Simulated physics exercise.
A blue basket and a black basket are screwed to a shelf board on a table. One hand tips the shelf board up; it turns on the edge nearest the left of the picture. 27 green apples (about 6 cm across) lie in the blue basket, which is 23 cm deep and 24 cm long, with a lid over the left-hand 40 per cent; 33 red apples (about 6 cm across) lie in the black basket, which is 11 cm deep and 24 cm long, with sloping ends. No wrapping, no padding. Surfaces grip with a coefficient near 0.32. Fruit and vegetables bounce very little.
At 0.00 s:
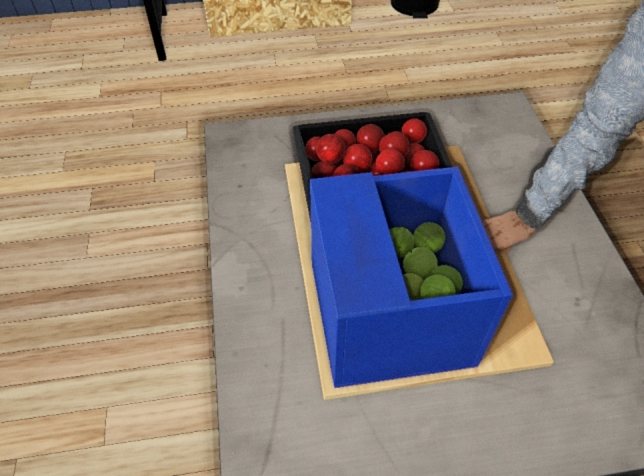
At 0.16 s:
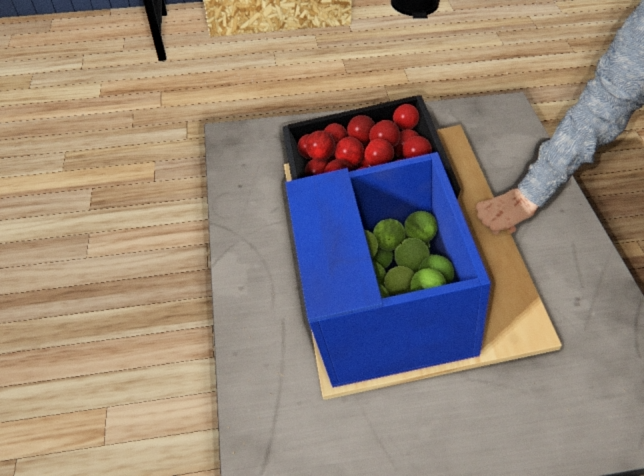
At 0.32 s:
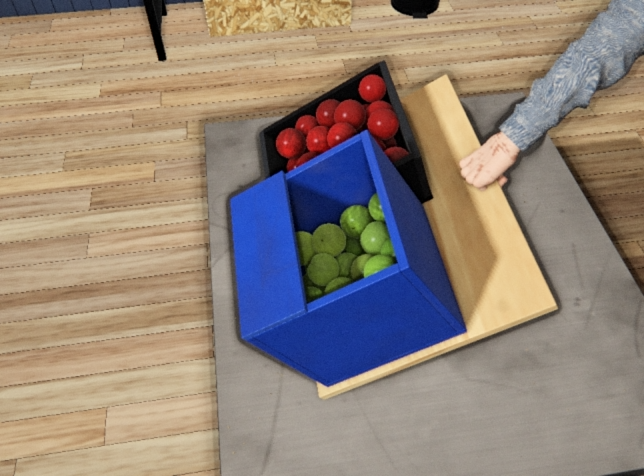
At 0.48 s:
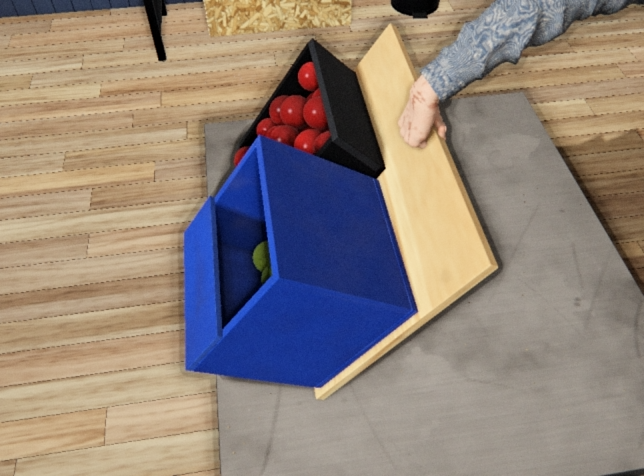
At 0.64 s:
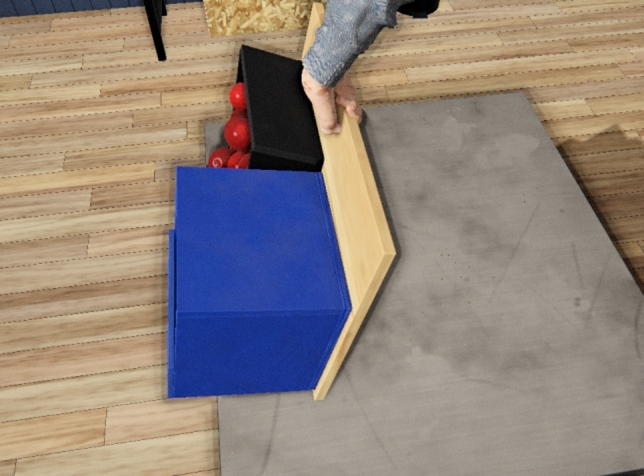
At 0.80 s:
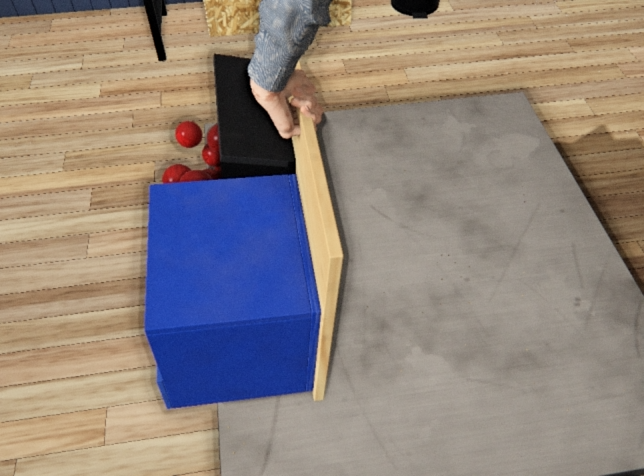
A hand in a grey patterned sleeve lifts the right side of a pale board on a grey table, seen from above with a wooden floor around it. On the board, a partly covered blue box holds green apples, and behind it a black box holds red ones. The board turns leftward until nearly upright, hiding the green apples, while several red ones tumble out left; the camera stays still.
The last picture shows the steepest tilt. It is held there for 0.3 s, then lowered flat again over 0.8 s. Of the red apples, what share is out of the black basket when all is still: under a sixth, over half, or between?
Over half of the red apples leave the black basket.
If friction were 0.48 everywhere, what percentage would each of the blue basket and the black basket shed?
Then blue basket 0, black basket 90 per cent.
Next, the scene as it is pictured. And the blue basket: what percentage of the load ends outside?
Blue basket 0 per cent.
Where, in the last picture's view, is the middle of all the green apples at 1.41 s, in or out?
Near (273, 294).
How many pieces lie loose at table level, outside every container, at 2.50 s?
Roughly 1.
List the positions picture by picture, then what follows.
In the first picture (each is followed by its nearest rim corner in this view, unless another is named), black basket (by its farthest rim corner), (425, 114); blue basket, (346, 314); 0° from level; none out.
In the second picture, black basket, (416, 97); blue basket, (318, 317); 9° from level.
In the third picture, blue basket, (253, 333); 31° from level.
In the fourth picture, blue basket, (195, 363); 56° from level.
In the fifth picture, blue basket, (173, 391); 78° from level; 2 out.
In the sixth picture, blue basket, (172, 402); 87° from level; 11 out.
After 1.07 s, tilt 87°; blue basket 27 in, 0 out and black basket 11 in, 22 out.
After 1.41 s, tilt 58°; blue basket 27 in, 0 out and black basket 5 in, 28 out.
After 1.89 s, tilt 0°; blue basket 27 in, 0 out and black basket 4 in, 29 out.
Final count (at 2.50 s), blue basket 27 in, 0 out and black basket 4 in, 29 out. Asked share, 29 of 33, 88 per cent.
